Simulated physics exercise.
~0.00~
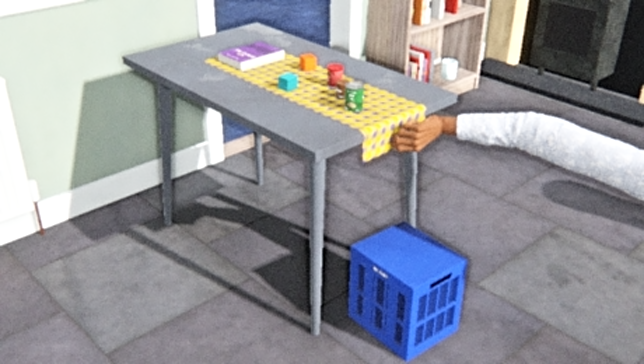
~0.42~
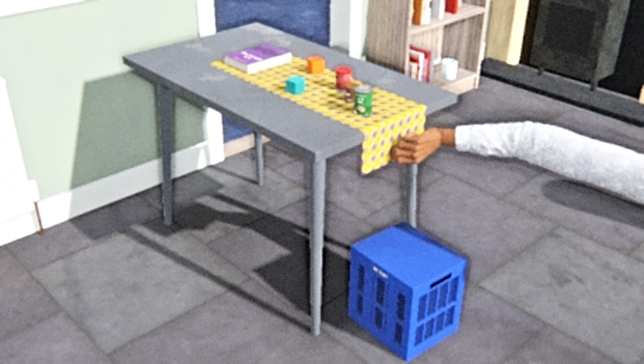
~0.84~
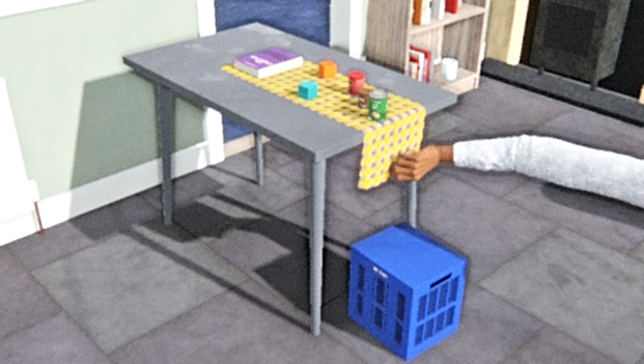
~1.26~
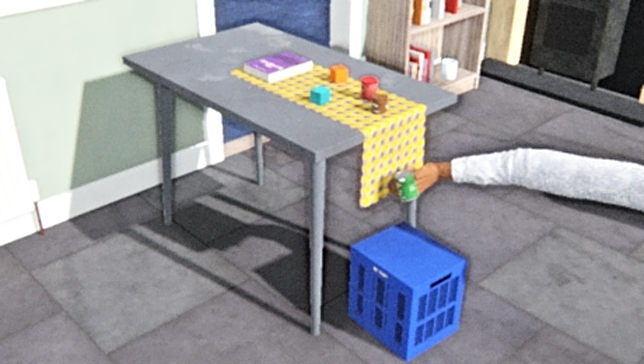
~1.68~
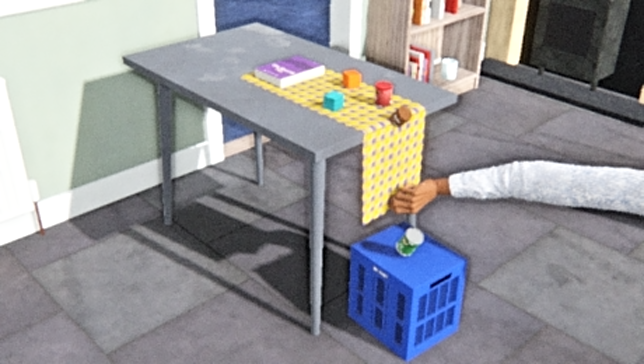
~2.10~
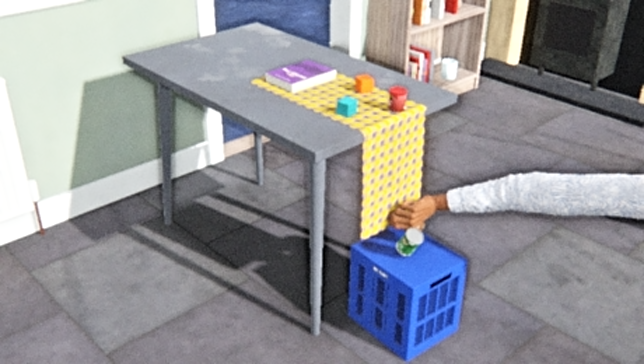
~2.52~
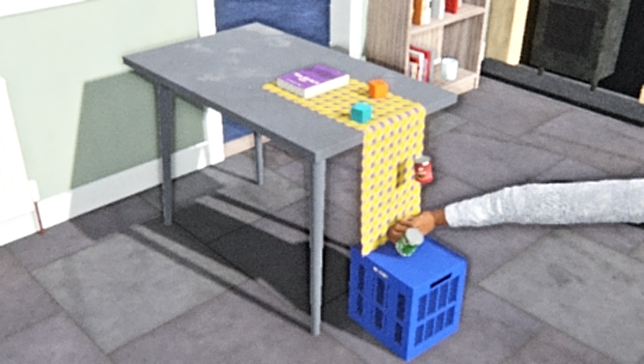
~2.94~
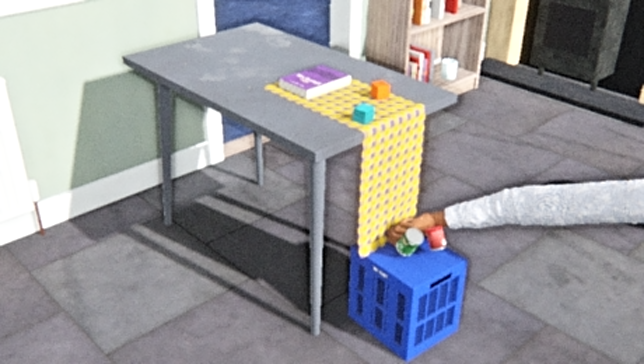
In a room with a dark tiled floor, a hand in a pale sleeve grips the hanging end of a patterned yellow cloth on a grey table and slowly draws it down. The purple book, orange and turquoise cubes, cans and small brown pot ride along toward the edge. The green can tips off first, landing upside down on the blue crate below. The brown pot follows it over, and then the red can drops too. The cloth's hem finally rests at the crate, the red can leaning near the green one, while the book and both cubes remain on the table.
